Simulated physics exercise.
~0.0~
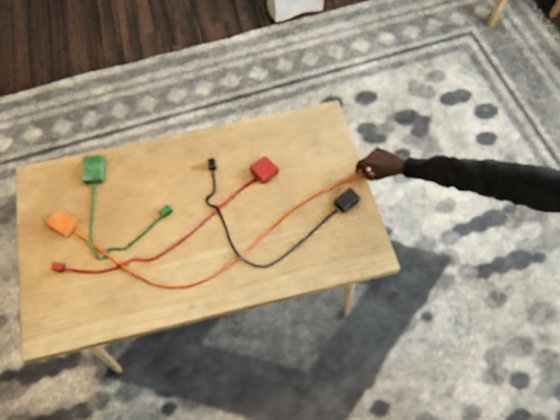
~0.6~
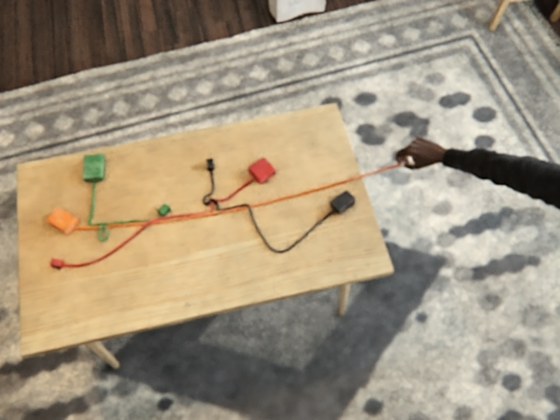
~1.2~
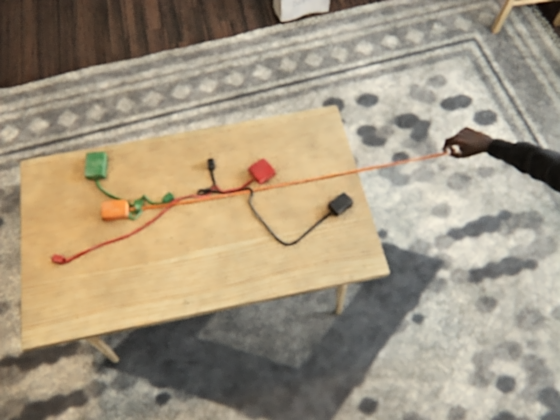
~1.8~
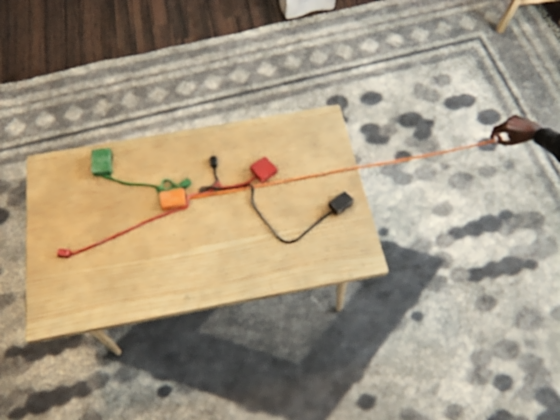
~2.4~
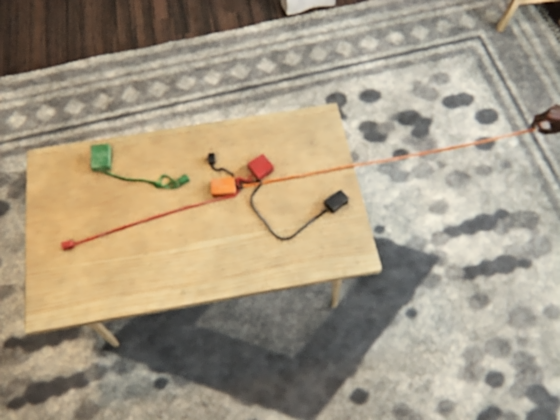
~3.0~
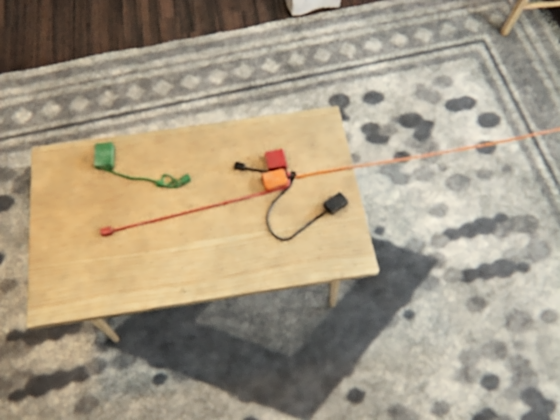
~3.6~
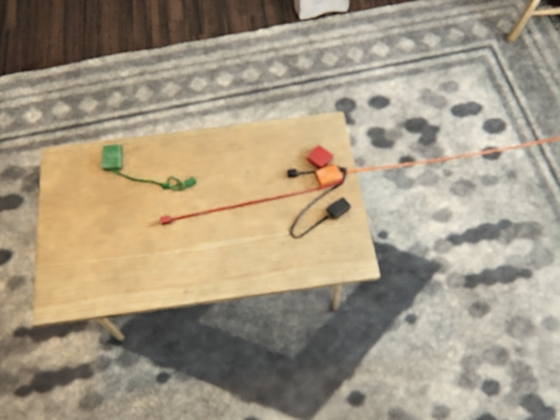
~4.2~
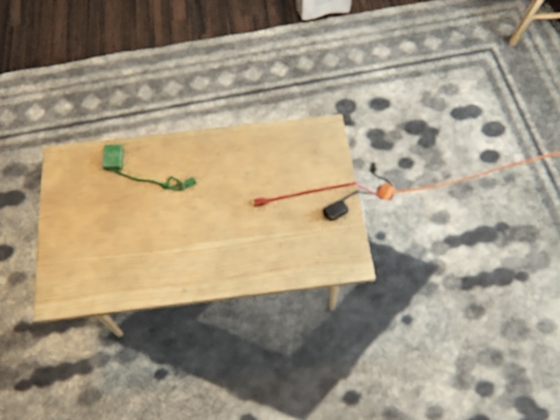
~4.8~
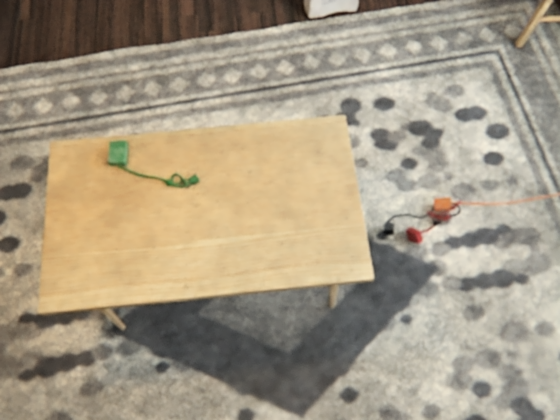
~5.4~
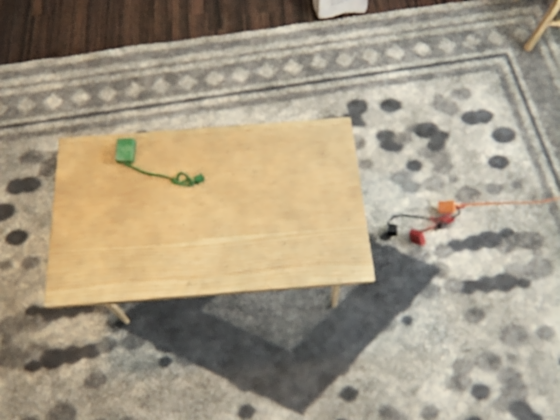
A hand pulls the orange lead right, dragging all but the green charger off the table.
